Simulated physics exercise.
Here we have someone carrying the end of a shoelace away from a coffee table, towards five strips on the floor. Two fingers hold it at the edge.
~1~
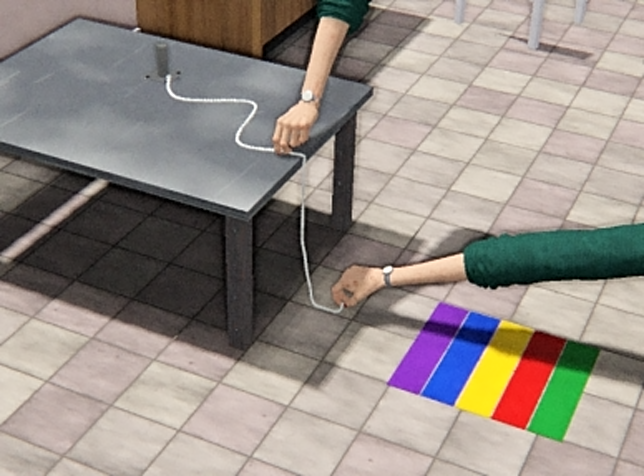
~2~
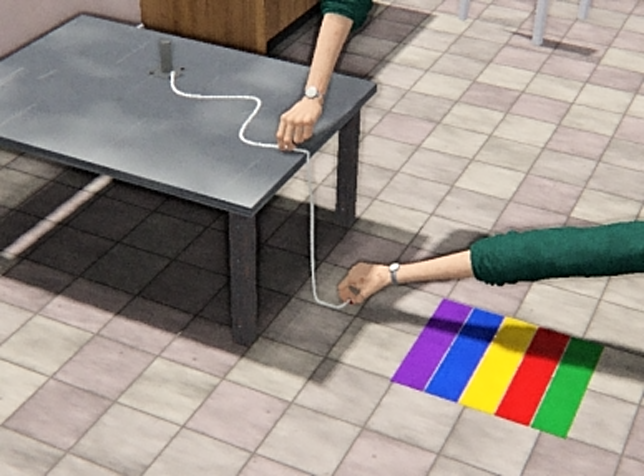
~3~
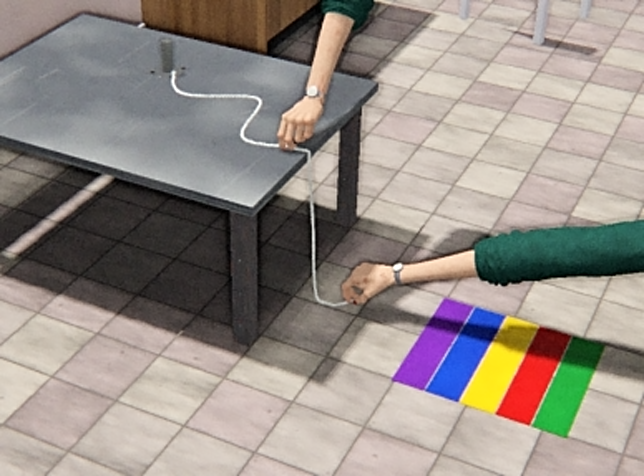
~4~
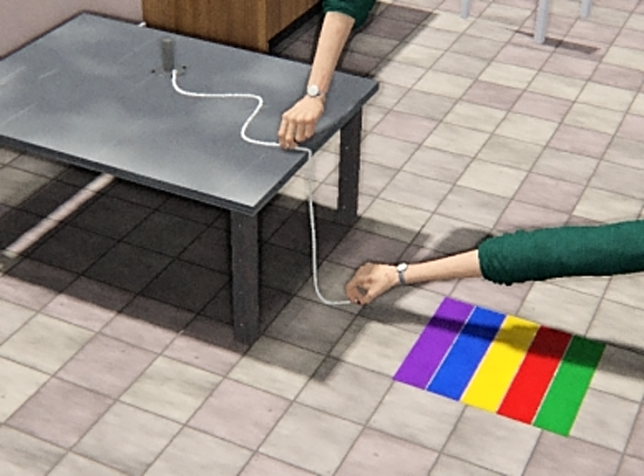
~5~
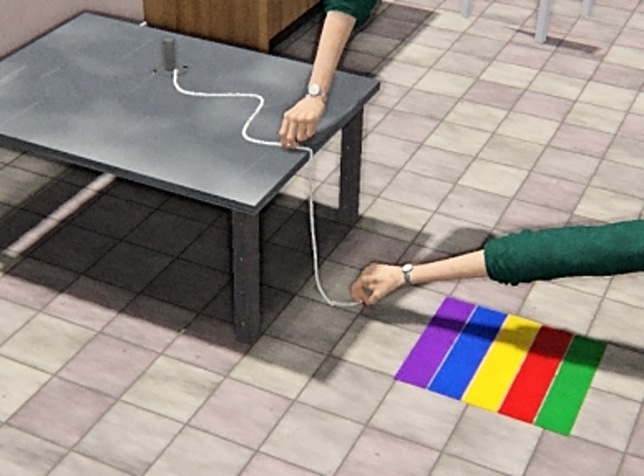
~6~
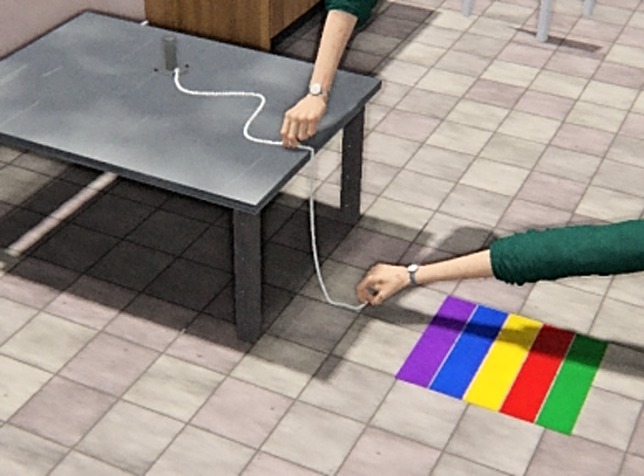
At a grey table, one hand pins a white cord while another draws its end slightly right.
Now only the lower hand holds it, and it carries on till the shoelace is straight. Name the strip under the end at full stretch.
Over red.
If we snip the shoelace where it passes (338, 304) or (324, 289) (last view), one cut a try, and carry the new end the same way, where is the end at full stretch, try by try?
Try by try, around (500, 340) and (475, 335).
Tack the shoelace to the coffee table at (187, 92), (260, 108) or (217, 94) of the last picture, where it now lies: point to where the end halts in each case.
About (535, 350), (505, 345) and (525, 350).
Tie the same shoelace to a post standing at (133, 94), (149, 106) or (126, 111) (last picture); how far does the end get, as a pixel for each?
In that order: (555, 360), (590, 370) and (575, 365).
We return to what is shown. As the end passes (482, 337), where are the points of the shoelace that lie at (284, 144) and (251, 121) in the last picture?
Near (331, 187) and (306, 130).
Soon after, end near (482, 337); over blue.
After that, end near (524, 349); over yellow.
At the stop, end near (548, 357); over red. The end stops over the red strip.
